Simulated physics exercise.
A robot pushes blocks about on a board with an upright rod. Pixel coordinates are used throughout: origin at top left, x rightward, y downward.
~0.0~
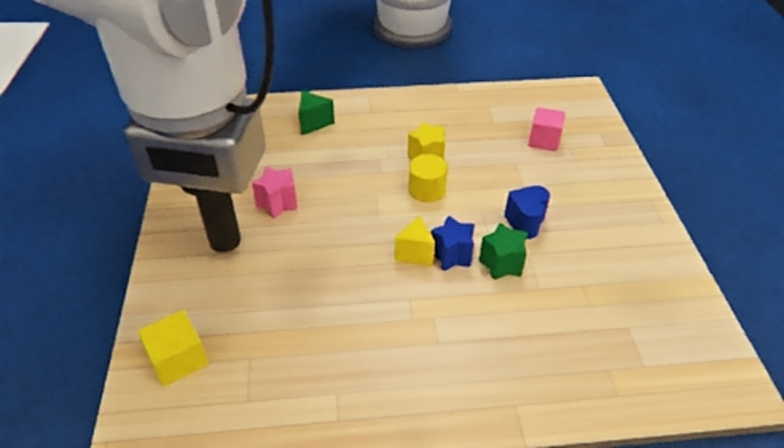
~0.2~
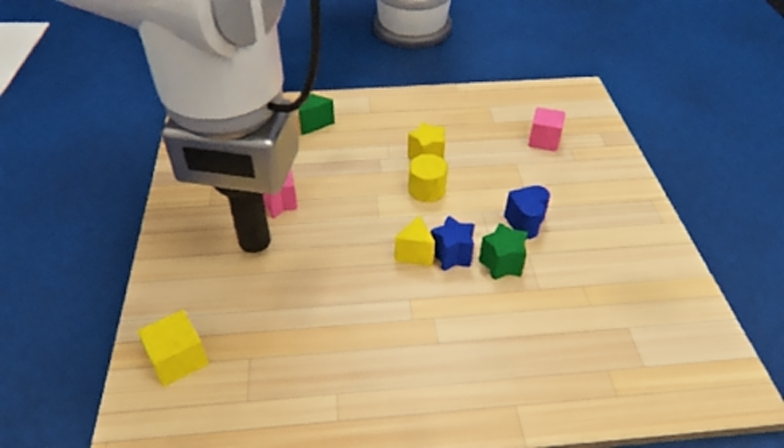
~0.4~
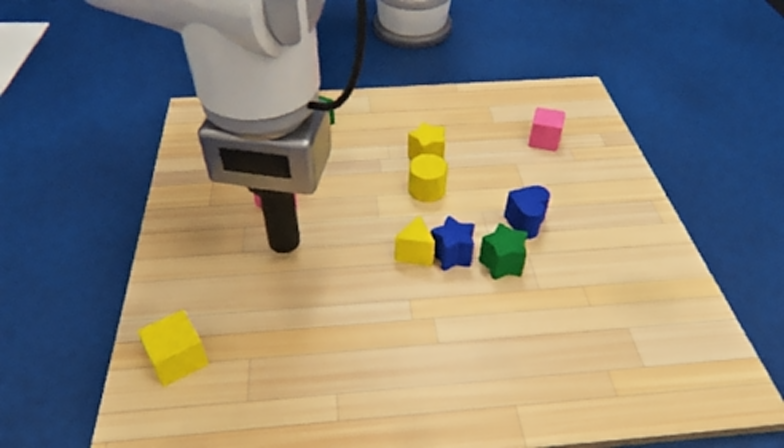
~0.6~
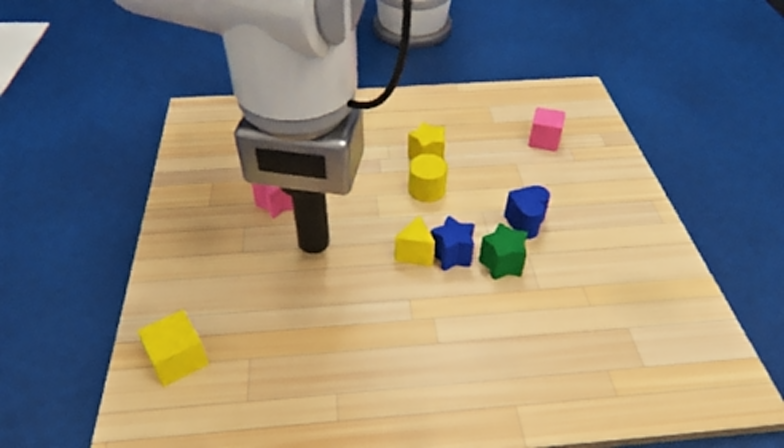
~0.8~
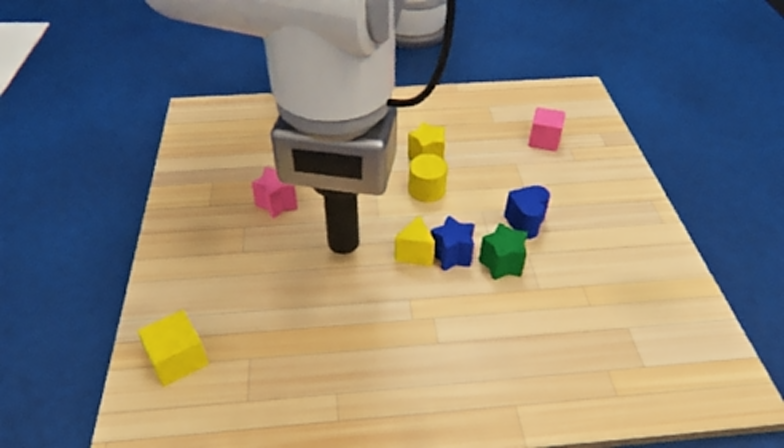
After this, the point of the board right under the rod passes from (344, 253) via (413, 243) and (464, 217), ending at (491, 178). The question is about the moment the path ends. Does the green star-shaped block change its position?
Yes - that is the case.
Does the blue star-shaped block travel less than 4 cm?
Final answer: Yes.
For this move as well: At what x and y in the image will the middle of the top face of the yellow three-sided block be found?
Pixel (441, 239).
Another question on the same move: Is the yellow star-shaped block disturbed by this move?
That block stays.
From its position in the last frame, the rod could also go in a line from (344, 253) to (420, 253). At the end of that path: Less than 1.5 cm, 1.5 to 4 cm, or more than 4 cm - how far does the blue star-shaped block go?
Once the path is done, the blue star-shaped block lies 1.5 to 4 cm from its present place.
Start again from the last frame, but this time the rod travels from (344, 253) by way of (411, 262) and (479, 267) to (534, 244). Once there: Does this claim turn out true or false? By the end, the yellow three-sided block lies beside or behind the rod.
Answer: False.
The first path, step by step. One third of the way, rod (413, 233); yellow three-sided block (434, 236); blue star-shaped block (466, 231), turned 15° clockwise.
Two thirds of the way, rod (466, 206); yellow three-sided block (441, 239), turned 15° clockwise; blue star-shaped block (480, 229), turned 50° clockwise; green star-shaped block (518, 244).
At the end, rod (493, 168); yellow three-sided block (441, 239), turned 15° clockwise; yellow disc not moved; yellow star-shaped block not moved; blue star-shaped block (480, 229), turned 50° clockwise; green star-shaped block (518, 244).
